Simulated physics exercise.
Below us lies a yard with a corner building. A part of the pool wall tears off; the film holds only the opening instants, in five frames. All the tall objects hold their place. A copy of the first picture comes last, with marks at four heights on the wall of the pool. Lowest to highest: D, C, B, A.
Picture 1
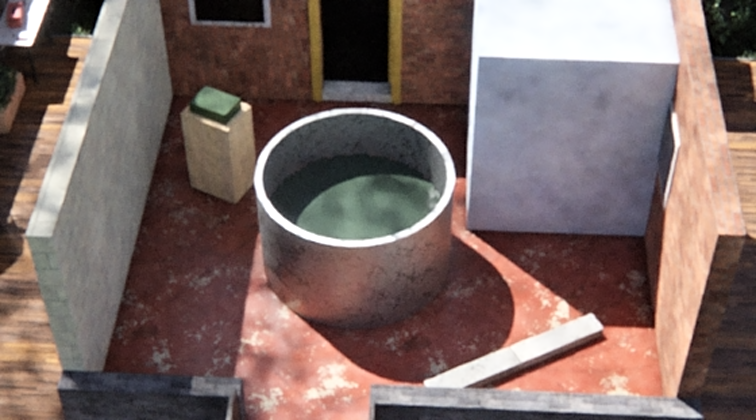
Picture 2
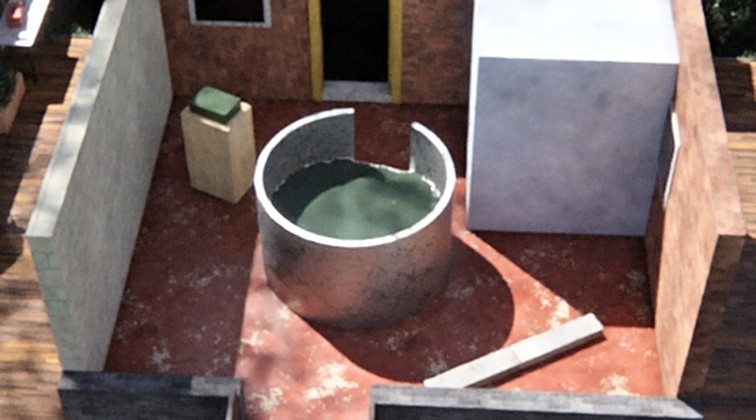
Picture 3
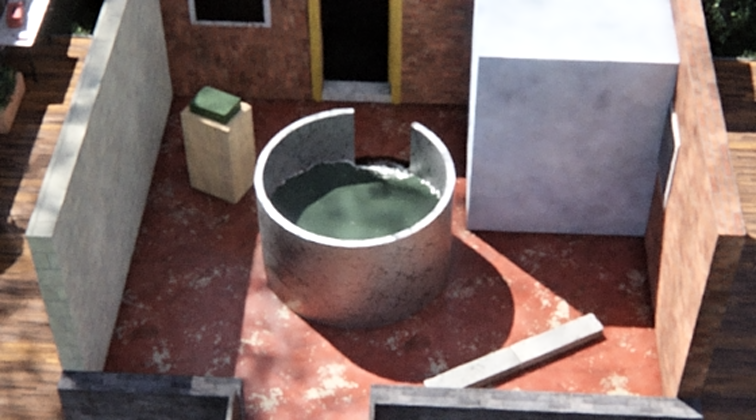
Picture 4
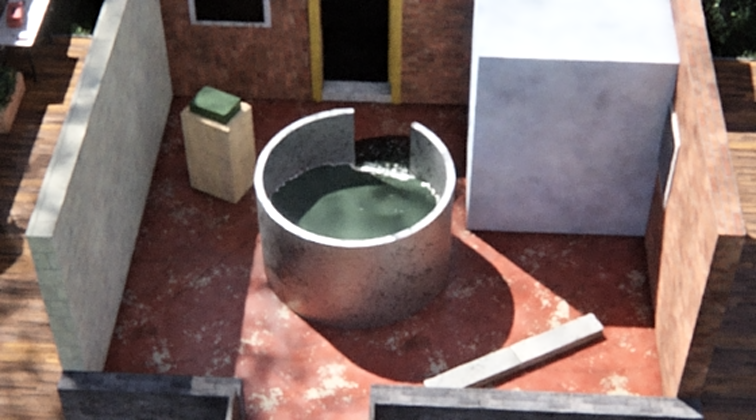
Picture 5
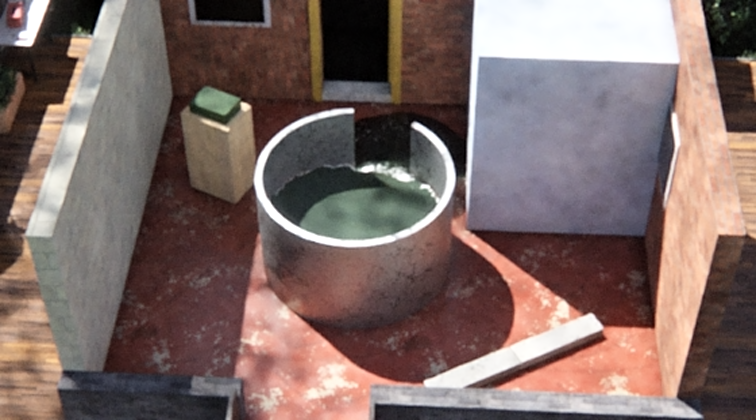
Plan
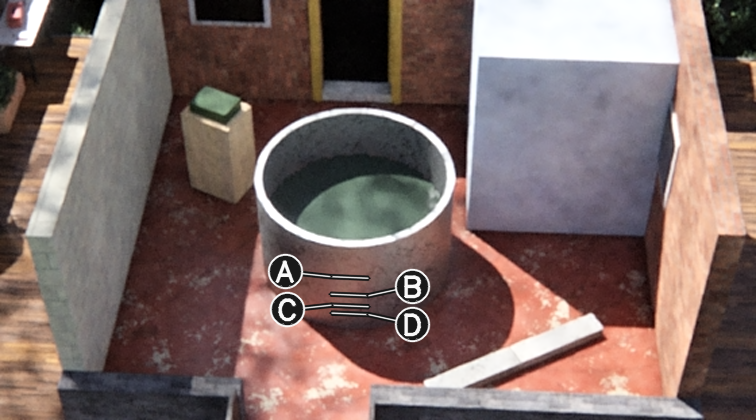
A round pool of dark green water sat still in a walled red yard, then a gap opened in its back wall and water poured out, spreading over the ground toward the yellow doorway.
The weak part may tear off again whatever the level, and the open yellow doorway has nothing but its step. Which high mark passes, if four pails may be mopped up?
It is C.
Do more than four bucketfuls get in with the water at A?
Yes, that goes wrong.
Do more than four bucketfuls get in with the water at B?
Yes, that goes wrong.
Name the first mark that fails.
The answer is B.
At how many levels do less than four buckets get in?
Two of the four.
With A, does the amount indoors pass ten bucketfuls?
Yes, clearly.
In white, A at (349, 277); B at (349, 294); C at (349, 305); D at (350, 313); from the bottom up D, C, B, A.
Choosing A, dozens of bucketfuls pour in.
Choosing B, about 10 bucketfuls get in.
Choosing C, a bucket or two gets in.
Choosing D, nothing gets over.
